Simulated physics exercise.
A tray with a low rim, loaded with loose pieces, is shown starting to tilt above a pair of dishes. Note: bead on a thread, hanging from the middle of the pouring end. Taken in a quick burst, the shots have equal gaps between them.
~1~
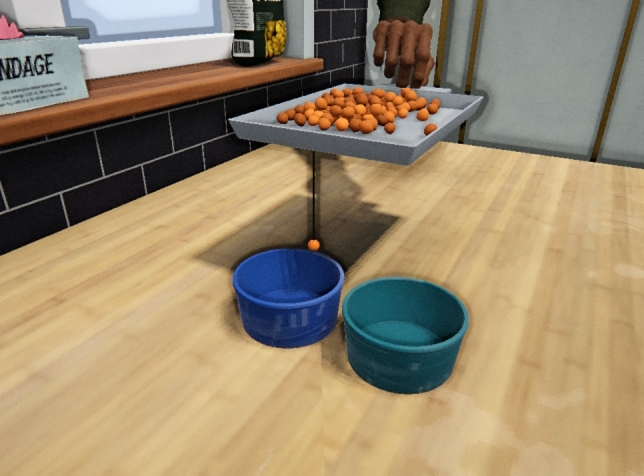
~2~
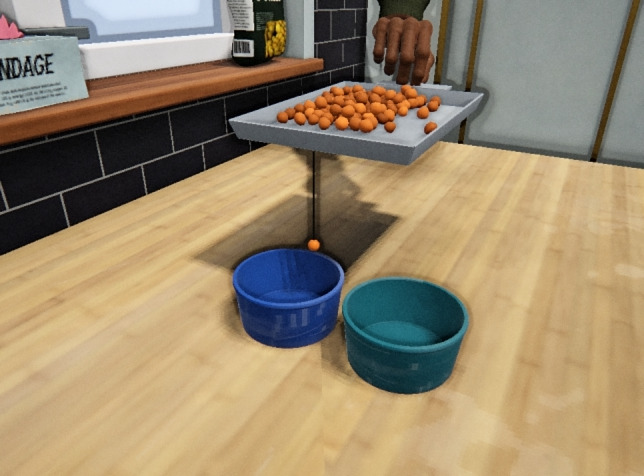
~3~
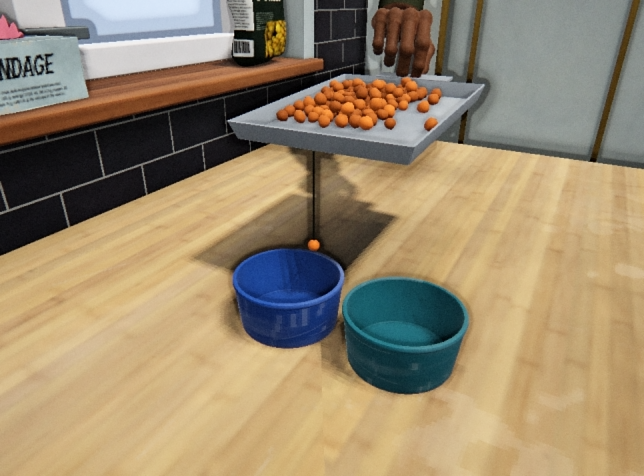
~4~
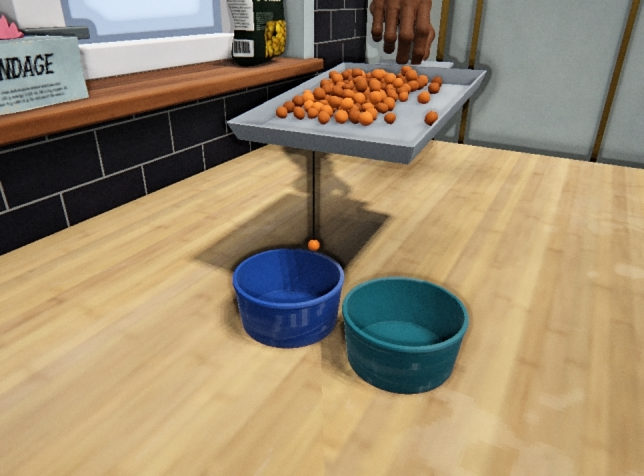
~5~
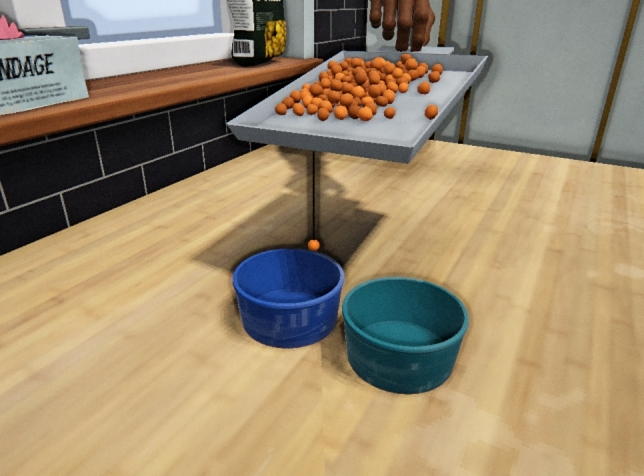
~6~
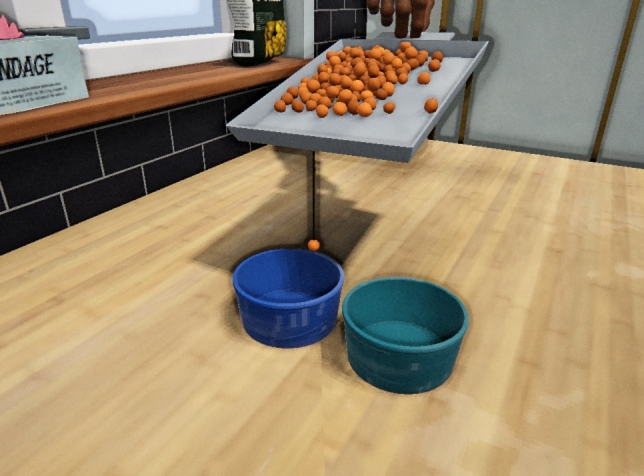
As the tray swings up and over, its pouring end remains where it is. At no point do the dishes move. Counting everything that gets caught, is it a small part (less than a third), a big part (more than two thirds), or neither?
Neither, it is between a third and two thirds.
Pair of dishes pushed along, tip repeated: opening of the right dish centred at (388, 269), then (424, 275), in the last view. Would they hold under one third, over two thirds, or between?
First: Under a third. Second: Below one third.
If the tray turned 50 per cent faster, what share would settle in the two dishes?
About 50 %.
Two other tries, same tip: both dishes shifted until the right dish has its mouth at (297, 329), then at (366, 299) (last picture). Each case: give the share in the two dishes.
Roughly 40 per cent, then roughly 70 per cent.
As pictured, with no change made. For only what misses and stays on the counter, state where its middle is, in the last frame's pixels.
Centre: Roughly (186, 336).
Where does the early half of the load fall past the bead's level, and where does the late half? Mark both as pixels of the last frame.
Starting near (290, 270), moving on to near (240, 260).
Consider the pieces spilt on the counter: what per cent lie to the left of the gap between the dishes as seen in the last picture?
It comes out at roughly 90 percent.
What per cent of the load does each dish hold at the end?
Count per hundred - left dish ~ 40, right dish ~ 10.
Just after the last frame, tray tipped steeply; almost all on the tray; just a few in the left dish; just a few outside both; just a few in the air.
A moment on, tray tipped right over; the larger part on the tray; just a few in the right dish; just a few in the left dish; about a tenth outside both; just a few in the air.
Further on, tray tipped past a quarter turn; about a tenth in the right dish; roughly half in the left dish; roughly half outside both.
When it is over, tray tipped past a quarter turn; about a tenth in the right dish; roughly half in the left dish; roughly half outside both.
